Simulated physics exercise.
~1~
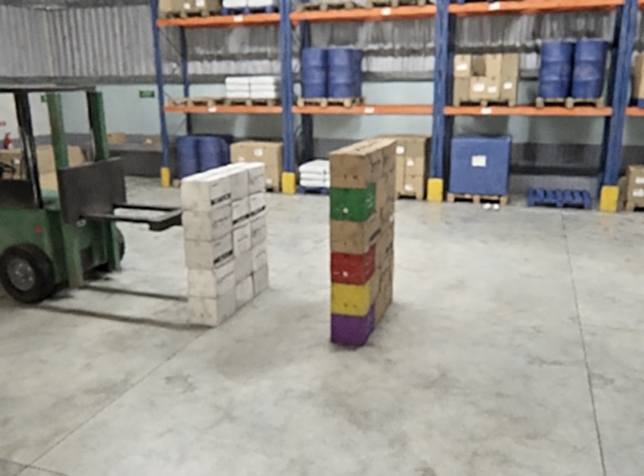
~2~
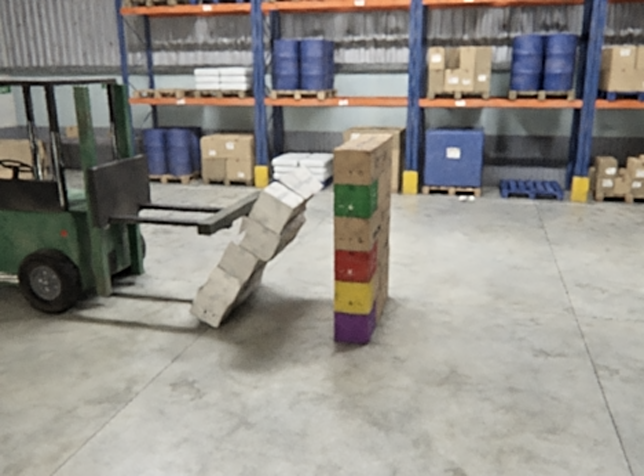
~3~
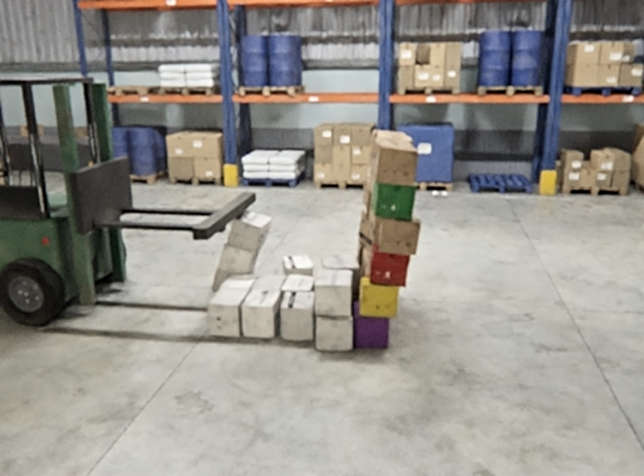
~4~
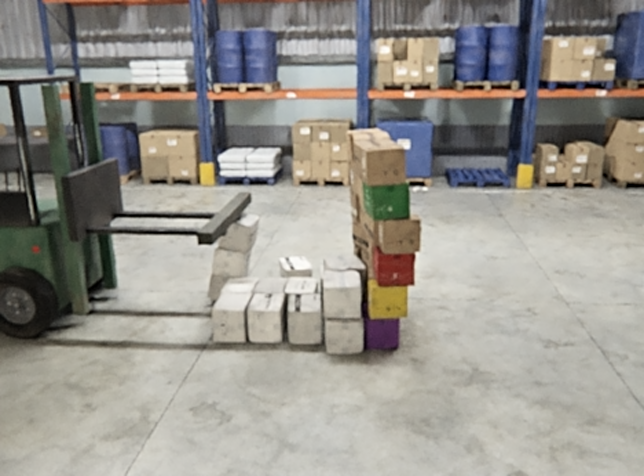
A stack of white cartons toppled to the right when a green forklift pushed it, tumbling against a taller brown stack with green, red and yellow boxes, which shifted crookedly but stayed standing, its yellow carton still upright near the bottom.
